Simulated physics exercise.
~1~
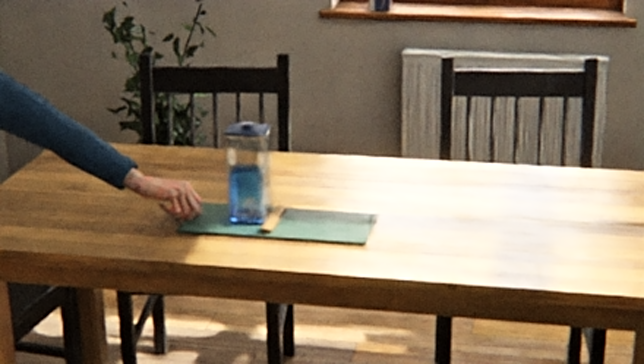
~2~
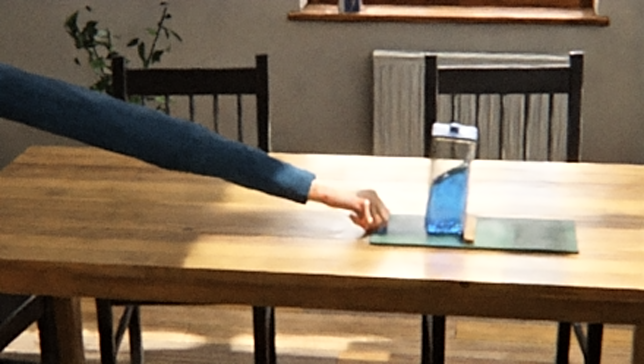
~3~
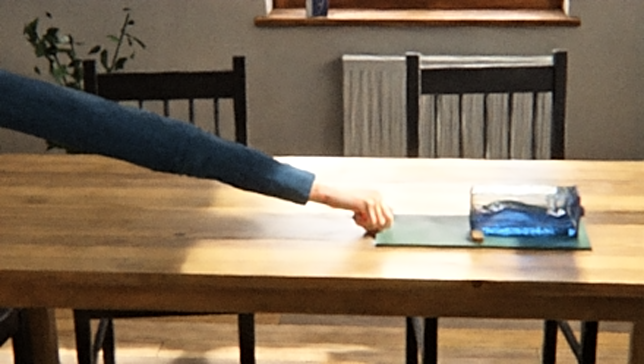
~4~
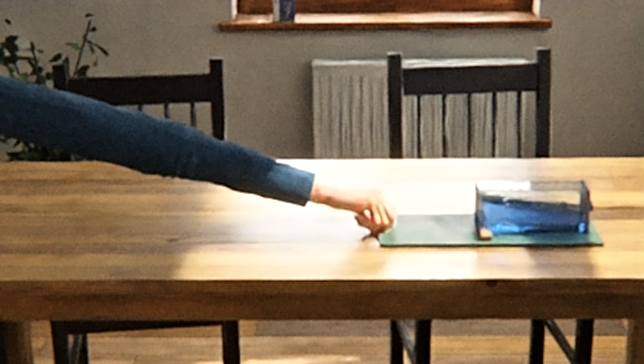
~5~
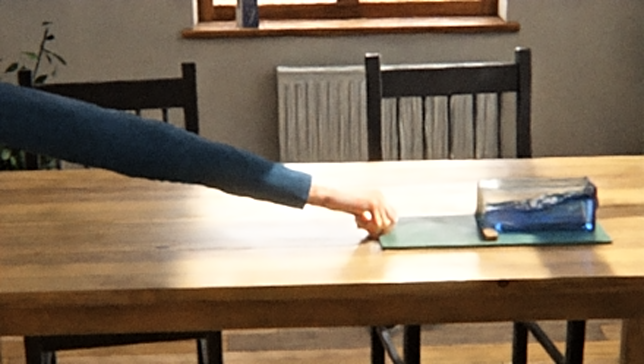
An arm slides a green board rightward, and the bottle of blue liquid topples onto its side.
